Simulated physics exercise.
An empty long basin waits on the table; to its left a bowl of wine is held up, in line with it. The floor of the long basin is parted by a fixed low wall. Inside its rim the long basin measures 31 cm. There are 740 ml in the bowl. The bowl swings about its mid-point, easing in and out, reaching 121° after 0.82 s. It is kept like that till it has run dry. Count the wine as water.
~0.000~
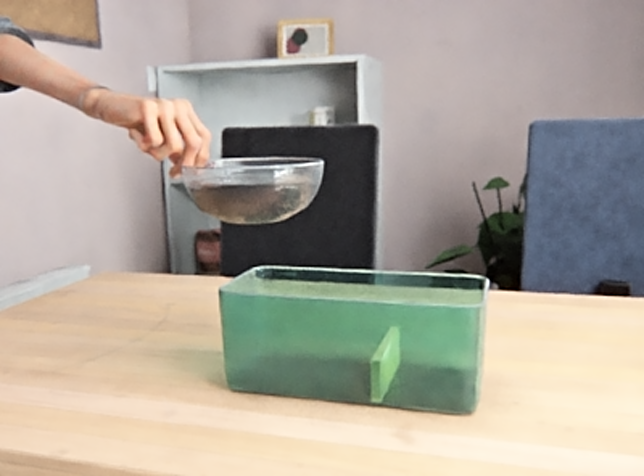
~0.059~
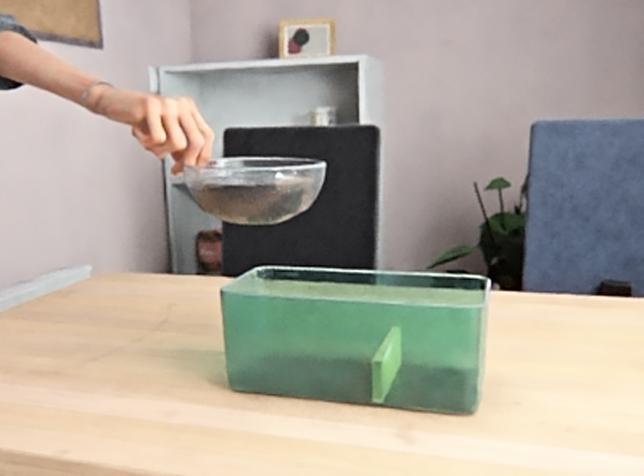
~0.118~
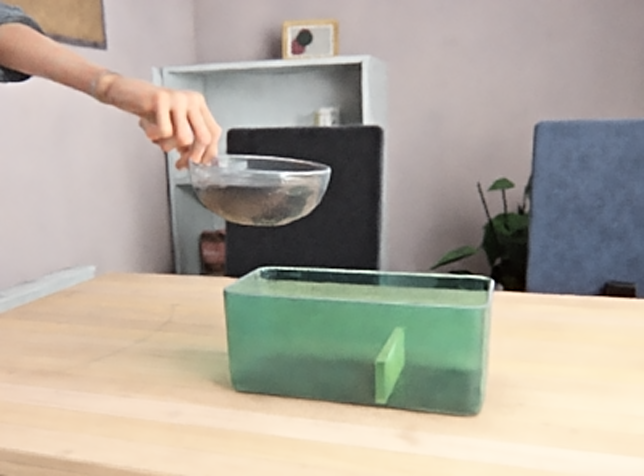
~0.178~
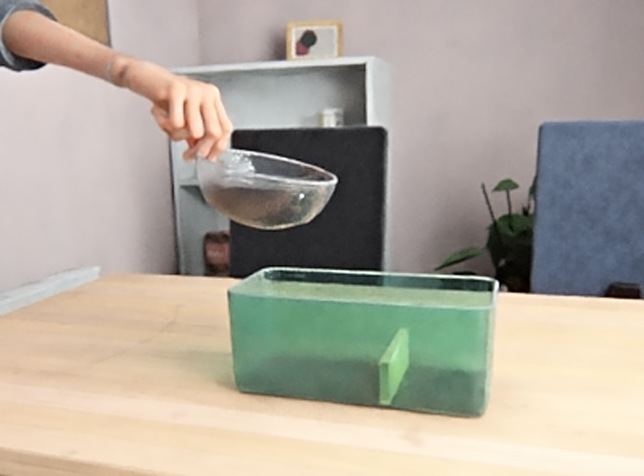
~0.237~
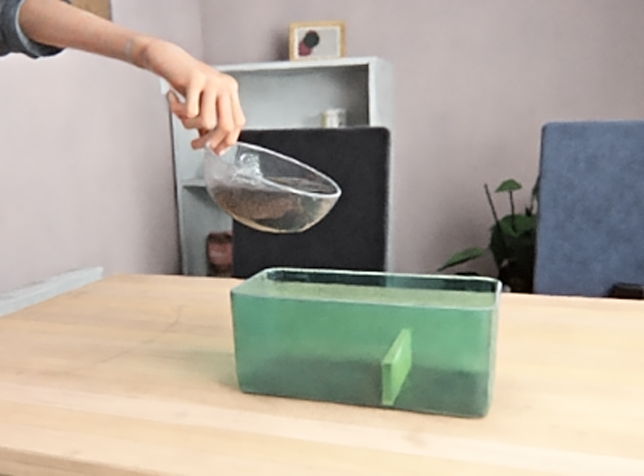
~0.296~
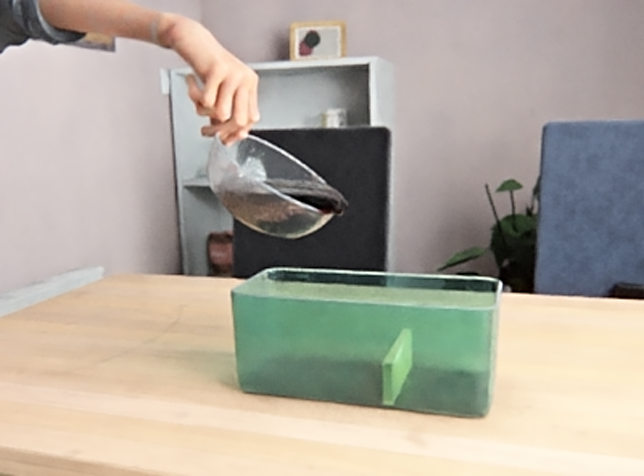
On a wooden table, a hand held a glass bowl of liquid above and left of a long green basin, then tilted it steadily rightward until the liquid reached the rim.
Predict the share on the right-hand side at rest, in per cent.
Roughly 9 per cent is past the wall.
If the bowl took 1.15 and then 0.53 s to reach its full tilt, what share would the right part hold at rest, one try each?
In turn about 10 and 20 per cent.
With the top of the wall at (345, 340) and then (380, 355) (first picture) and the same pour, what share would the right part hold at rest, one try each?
First 60, then 30 per cent.
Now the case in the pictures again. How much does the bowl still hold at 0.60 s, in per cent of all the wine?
Some 5 per cent.
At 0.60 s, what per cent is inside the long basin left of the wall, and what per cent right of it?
Left about 80, right about 2.
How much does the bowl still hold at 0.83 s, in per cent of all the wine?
Near 0 in a hundred.
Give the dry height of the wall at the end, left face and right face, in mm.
Left about 26 mm, right about 48 mm.
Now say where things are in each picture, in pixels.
In the first frame, tilt 0°; pouring edge (319, 164); surface from (198, 180) to (317, 180); the long basin's rim runs from (237, 279) to (485, 292); the wall's top is at (386, 343).
In the second frame, tilt 2°; pouring edge (321, 166); surface from (199, 180) to (318, 181).
In the third frame, tilt 6°; pouring edge (326, 173); surface from (204, 177) to (323, 184).
In the fourth frame, tilt 14°; pouring edge (332, 183); surface from (211, 177) to (330, 188).
In the fifth frame, tilt 23°; pouring edge (336, 197); surface from (217, 178) to (336, 190).
In the sixth frame, tilt 35°; pouring edge (334, 211); surface from (224, 180) to (325, 196); 7 per cent is over the edge.
By 0.60 s the tilt is 101° and 5 per cent is still to pour, 81 is left of the wall and 2 right of it.
By 0.83 s the tilt is 121° and 0 per cent is still to pour, 83 is left of the wall and 6 right of it.
By 1.06 s the tilt is 121° and 0 per cent is still to pour, 83 is left of the wall and 9 right of it.
By 1.32 s the tilt is 121° and 0 per cent is still to pour, 83 is left of the wall and 9 right of it.
At rest 83 per cent lies left of the wall, 9 right of it and 8 outside.
